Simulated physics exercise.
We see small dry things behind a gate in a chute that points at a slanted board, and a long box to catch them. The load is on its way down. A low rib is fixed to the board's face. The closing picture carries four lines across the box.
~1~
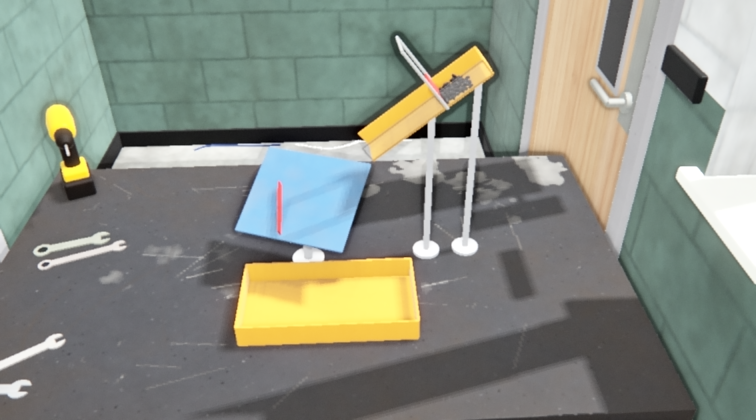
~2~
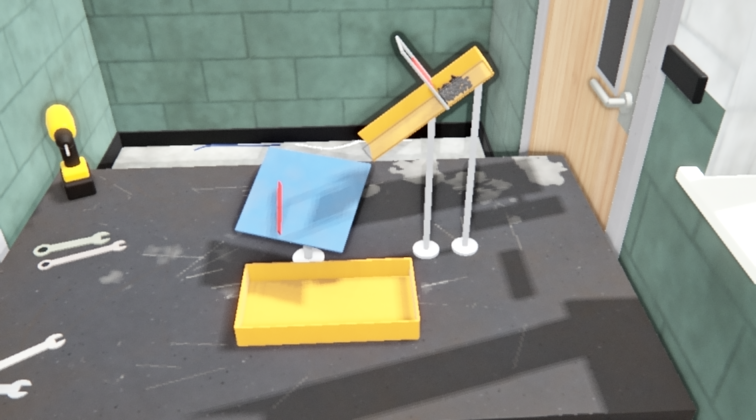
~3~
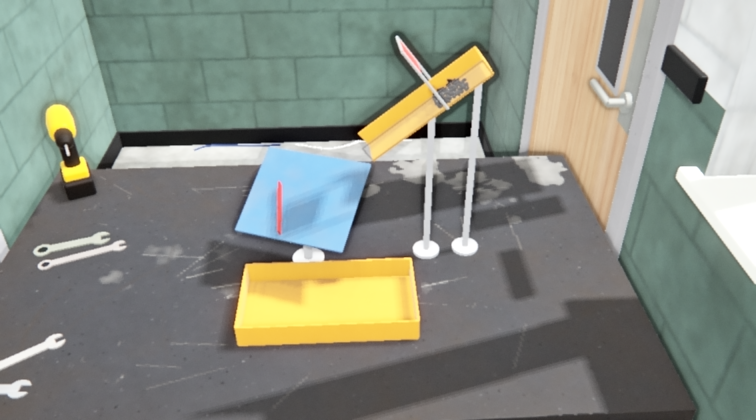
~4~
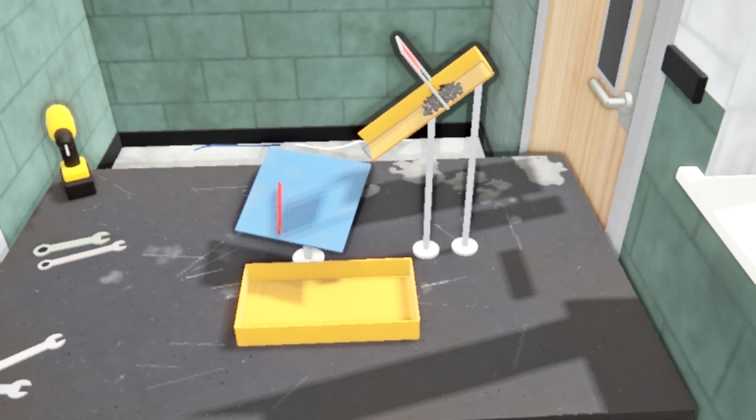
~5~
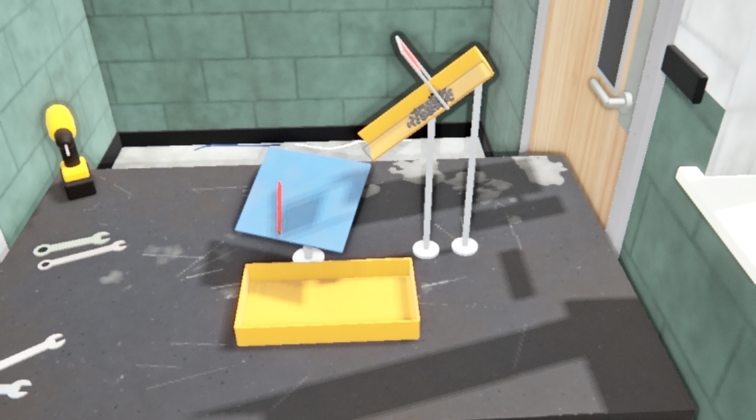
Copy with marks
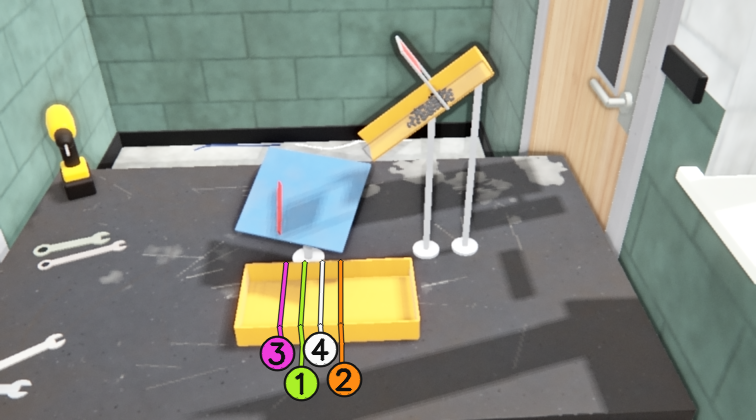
A clump of small dark bits rests behind a gate near the top of a sloping yellow chute, then starts to slide down and to the left. It spreads out as it slips partway along the chute, while the tilted blue board with its red strip and the empty yellow box below stay still.
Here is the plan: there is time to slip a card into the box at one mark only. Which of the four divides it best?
The answer is line 3.
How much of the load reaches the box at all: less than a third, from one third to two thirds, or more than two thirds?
It is more than two thirds.
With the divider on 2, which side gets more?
The left side.
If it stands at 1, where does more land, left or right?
More lands on the left.
On the marked copy, line 1 crosses the front rim at (300, 325); line 2 crosses the front rim at (340, 324); line 3 crosses the front rim at (279, 326); line 4 crosses the front rim at (320, 325).
If 1 is chosen, of what is caught, almost all on the left of the divider, just a few on the right.
If 2 is chosen, of what is caught, every piece on the left of the divider, not one piece on the right.
If 3 is chosen, of what is caught, roughly half on the left of the divider, roughly half on the right.
If 4 is chosen, of what is caught, every piece on the left of the divider, not one piece on the right.
